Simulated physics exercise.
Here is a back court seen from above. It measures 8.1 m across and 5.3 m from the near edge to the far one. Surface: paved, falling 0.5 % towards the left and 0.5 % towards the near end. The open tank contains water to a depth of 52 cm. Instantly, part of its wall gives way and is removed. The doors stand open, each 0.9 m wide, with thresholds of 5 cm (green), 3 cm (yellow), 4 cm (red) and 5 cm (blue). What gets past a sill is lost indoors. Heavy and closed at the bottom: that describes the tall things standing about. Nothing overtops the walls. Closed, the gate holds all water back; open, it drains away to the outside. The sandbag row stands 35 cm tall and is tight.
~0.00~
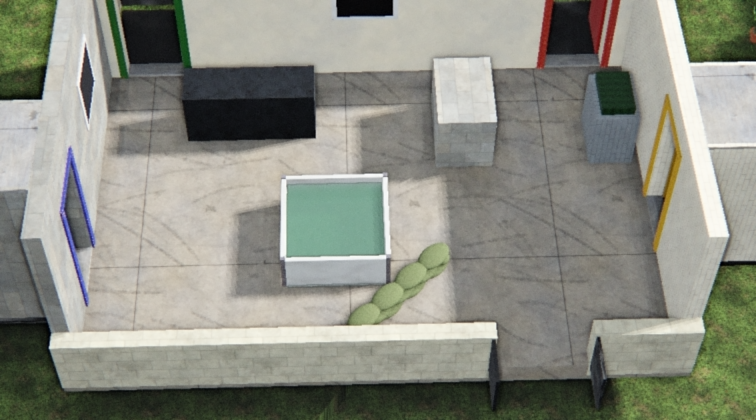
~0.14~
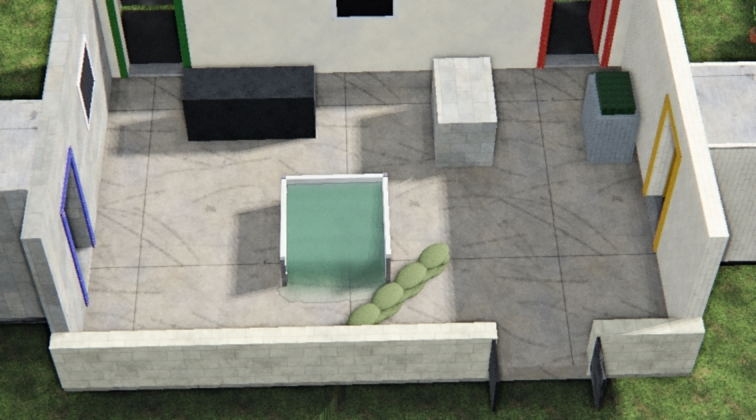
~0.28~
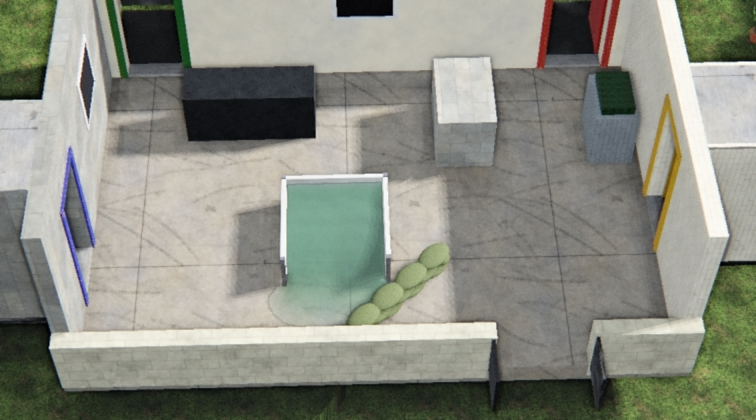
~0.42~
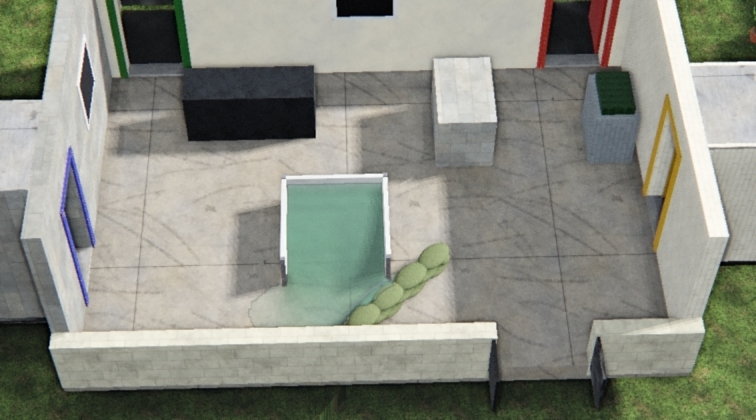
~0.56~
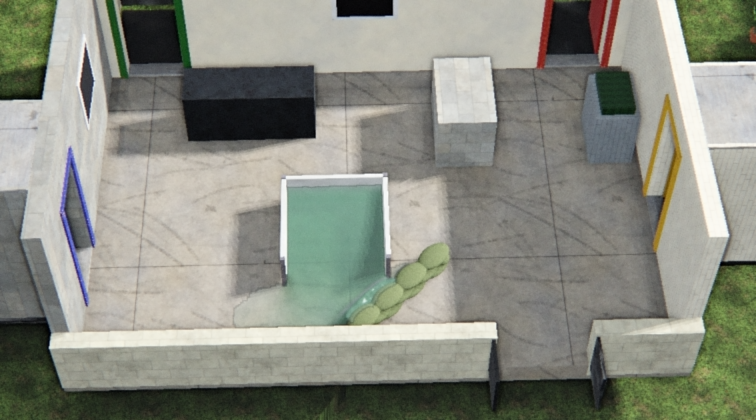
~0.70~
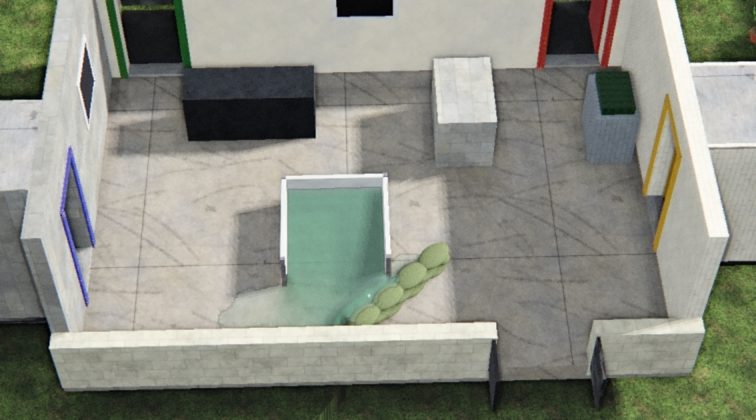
Pale green water pours from the near side of a white-walled open tank once that side is gone, in a walled back court seen from above by a still camera. A black block and a pale block stand behind it, a green-topped grey one at right, with blue, green, red and yellow doorways around. The water spreads toward the near wall and leftward, reaching the row of green sacks at right.
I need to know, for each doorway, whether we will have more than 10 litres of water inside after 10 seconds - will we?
One by one: Green door: The total grows larger than the cap. Yellow door: The total remains smaller than the cap. Red door: The total remains smaller than the cap. Blue door: The total grows larger than the cap.
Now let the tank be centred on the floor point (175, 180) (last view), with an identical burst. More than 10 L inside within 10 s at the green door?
So the green door keeps within it.
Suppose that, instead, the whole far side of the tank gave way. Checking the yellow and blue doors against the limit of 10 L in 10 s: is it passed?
Compared with that limit, yellow falls short while blue falls short.
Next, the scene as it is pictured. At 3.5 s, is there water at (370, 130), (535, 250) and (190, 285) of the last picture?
Point 1: Unreached; point 2: Reached; point 3: Reached.
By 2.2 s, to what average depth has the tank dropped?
It averages close to 14 centimetres.
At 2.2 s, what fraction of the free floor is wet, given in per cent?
Near 25 per cent is wet.
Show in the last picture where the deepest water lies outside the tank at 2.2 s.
Around (81, 363).
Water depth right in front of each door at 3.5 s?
Readings (cm): Green = 0; yellow = 0; red = 0; blue = 12.
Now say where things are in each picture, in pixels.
The first frame shows still water, 52 cm deep, in the open tank at (335, 220).
In the second frame, the front is at (285, 292), 0.7 m from the gap at (336, 273); 0.3 m2 of floor is under water; 52 cm left at the back of the open tank.
In the third frame, the front is at (281, 313), 0.9 m from the gap at (336, 275); 0.8 m2 of floor is under water; 52 cm left at the back of the open tank.
In the fourth frame, the front is at a hidden place, 1.3 m from the gap at (336, 276); 1.5 m2 of floor is under water; 44 cm left at the back of the open tank.
In the fifth frame, water pours out at (336, 276) and has run 1.6 m, to a hidden place; typically 10 cm deep outside, 44 cm at the open tank's back.
In the sixth frame, the front is at a hidden place, 1.9 m from the gap at (336, 276); 2.1 m2 of floor is under water; 41 cm left at the back of the open tank.
After 1.4 s water covers 10 % of the floor and is deepest (36 cm) near (306, 357); green door not reached, yellow door not reached, red door not reached, blue door not reached.
After 2.2 s water covers 25 % of the floor and is deepest (33 cm) near (81, 363); green door not reached, yellow door not reached, red door not reached, blue door 9 cm at the sill, 1 L in.
After 3.5 s water covers 35 % of the floor and is deepest (19 cm) near (81, 363); green door not reached, yellow door not reached, red door not reached, blue door 12 cm at the sill, 36 L in.
After 6.0 s water covers 40 % of the floor and is deepest (10 cm) near (146, 88); green door 9 cm at the sill, 11 L in, yellow door 2 cm at the sill, 0 L in, red door not reached, blue door 7 cm at the sill, 65 L in.
After 10.0 s water covers 60 % of the floor and is deepest (6 cm) near (104, 159); green door 5 cm at the sill, 28 L in, yellow door 1 cm at the sill, 0 L in, red door not reached, blue door 5 cm at the sill, 72 L in.
